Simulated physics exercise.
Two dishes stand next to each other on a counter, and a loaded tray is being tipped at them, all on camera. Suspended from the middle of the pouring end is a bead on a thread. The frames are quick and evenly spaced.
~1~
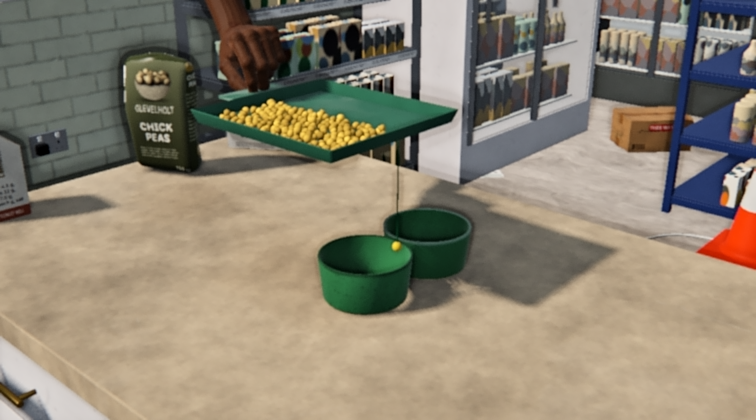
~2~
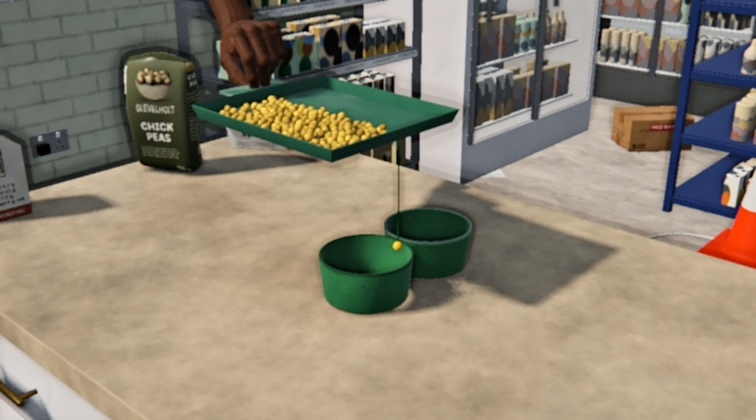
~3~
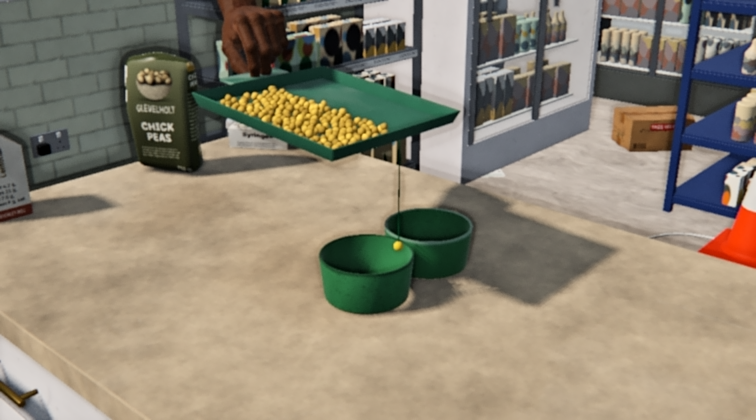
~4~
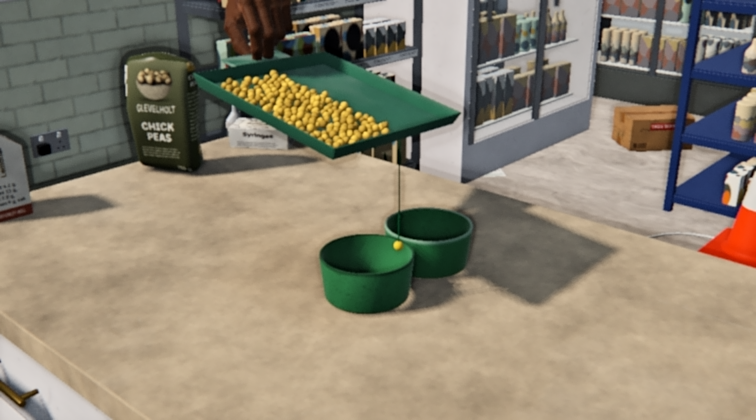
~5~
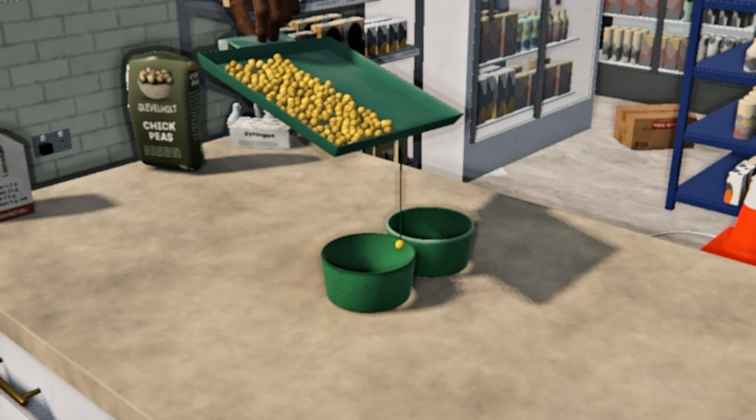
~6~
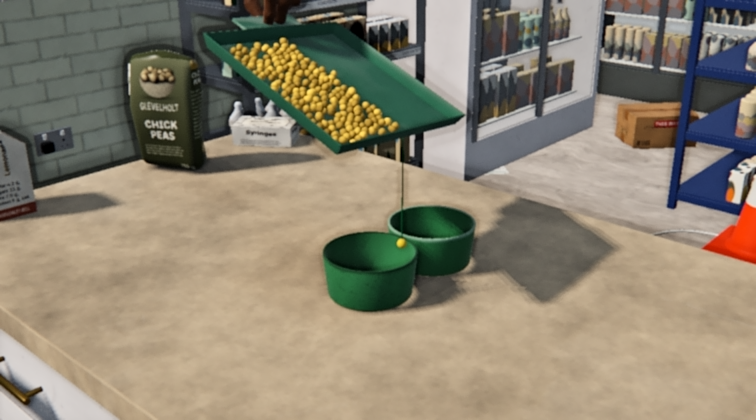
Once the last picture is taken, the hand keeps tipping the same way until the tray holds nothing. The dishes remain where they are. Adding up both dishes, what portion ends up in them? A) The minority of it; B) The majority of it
(A) The minority of it.
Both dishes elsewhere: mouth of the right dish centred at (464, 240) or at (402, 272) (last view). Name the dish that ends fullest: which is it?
The first time it is the dish to the right, and the second time it is the dish to the right.
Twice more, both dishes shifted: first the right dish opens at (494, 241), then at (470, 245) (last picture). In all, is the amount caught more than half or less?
Together the dishes get beyond half first, then beyond half.
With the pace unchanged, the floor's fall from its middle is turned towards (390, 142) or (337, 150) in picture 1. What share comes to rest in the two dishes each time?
First heading 0 %, second heading 10 %.
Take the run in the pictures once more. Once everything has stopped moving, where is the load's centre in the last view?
The centre ends up roughly at (474, 299).
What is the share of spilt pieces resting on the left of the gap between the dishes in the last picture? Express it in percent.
Roughly 10 percent.
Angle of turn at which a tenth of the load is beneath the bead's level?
About 85 degrees.
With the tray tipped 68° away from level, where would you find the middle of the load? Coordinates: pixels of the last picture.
Somewhere about (399, 117).
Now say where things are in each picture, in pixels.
The first picture shows corners of the pouring end (331, 149) and (452, 109), level; middle of the load (304, 128), puffed corn balls; left dish (400, 285); right dish (461, 253); bead on its thread (397, 247).
The second picture shows corners of the pouring end (332, 148) and (453, 109), level; middle of the load (305, 125).
The third picture shows corners of the pouring end (333, 147) and (454, 110), tipped barely, lowest at the right corner; middle of the load (305, 120).
The fourth picture shows corners of the pouring end (334, 145) and (455, 111), tipped a little, lowest at the right corner; middle of the load (307, 111).
The fifth picture shows corners of the pouring end (338, 144) and (457, 112), tipped clearly, lowest at the right corner; middle of the load (310, 102).
The sixth picture shows corners of the pouring end (341, 141) and (459, 113), tipped clearly, lowest at the right corner; middle of the load (315, 92); left dish (405, 282); right dish (466, 250).
Just after the last frame, tray tipped steeply; almost all on the tray; about a tenth in the air.
A moment on, tray tipped past a quarter turn; about a tenth on the tray; just a few in the left dish; just a few in the right dish; roughly half outside both; roughly a third in the air.
Further on, tray tipped past a quarter turn; just a few in the left dish; about a tenth in the right dish; almost all outside both.
When it is over, tray tipped past a quarter turn; just a few in the left dish; about a tenth in the right dish; almost all outside both.
